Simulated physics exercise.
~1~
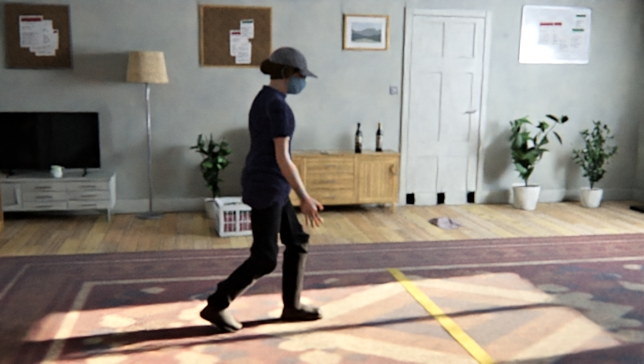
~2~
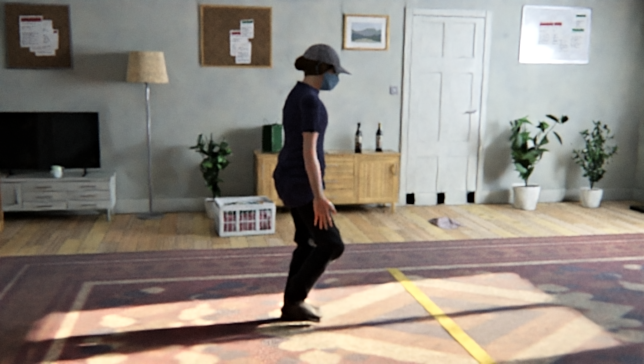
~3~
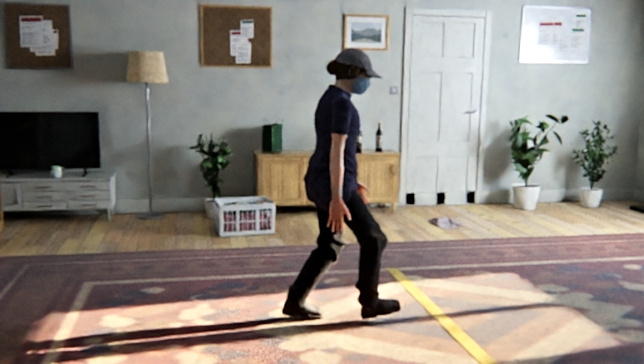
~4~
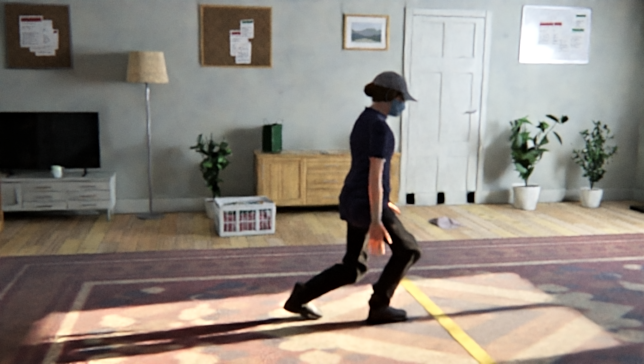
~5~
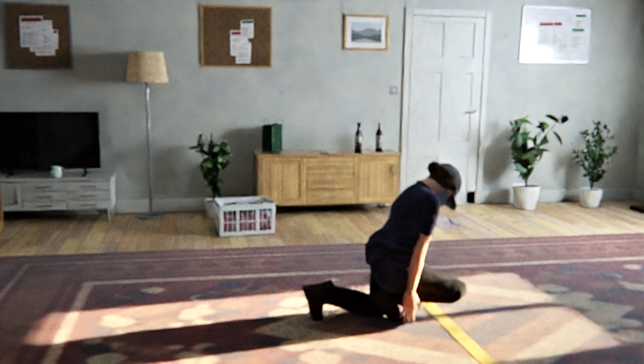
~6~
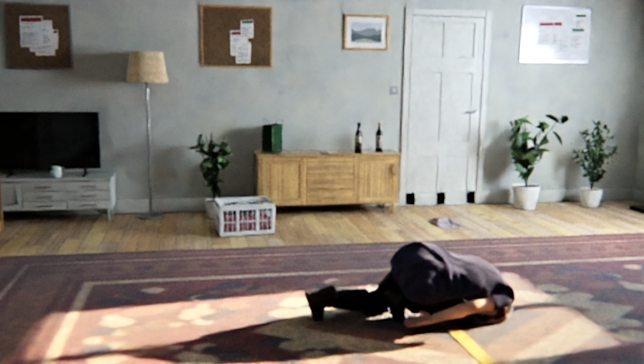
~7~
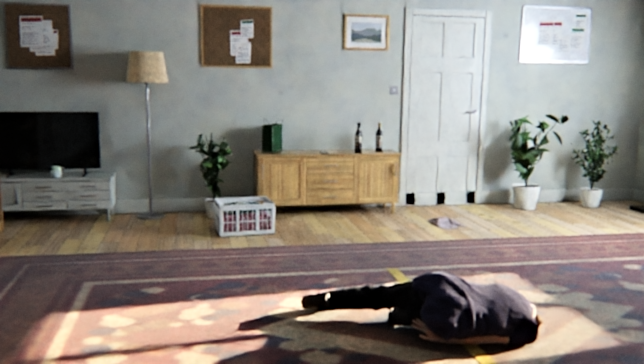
A masked person in a dark cap walked right across a patterned rug towards a yellow strip, then sank to the knees, folded forward and ended up lying crumpled, head and chest over the strip but hips just short of it.
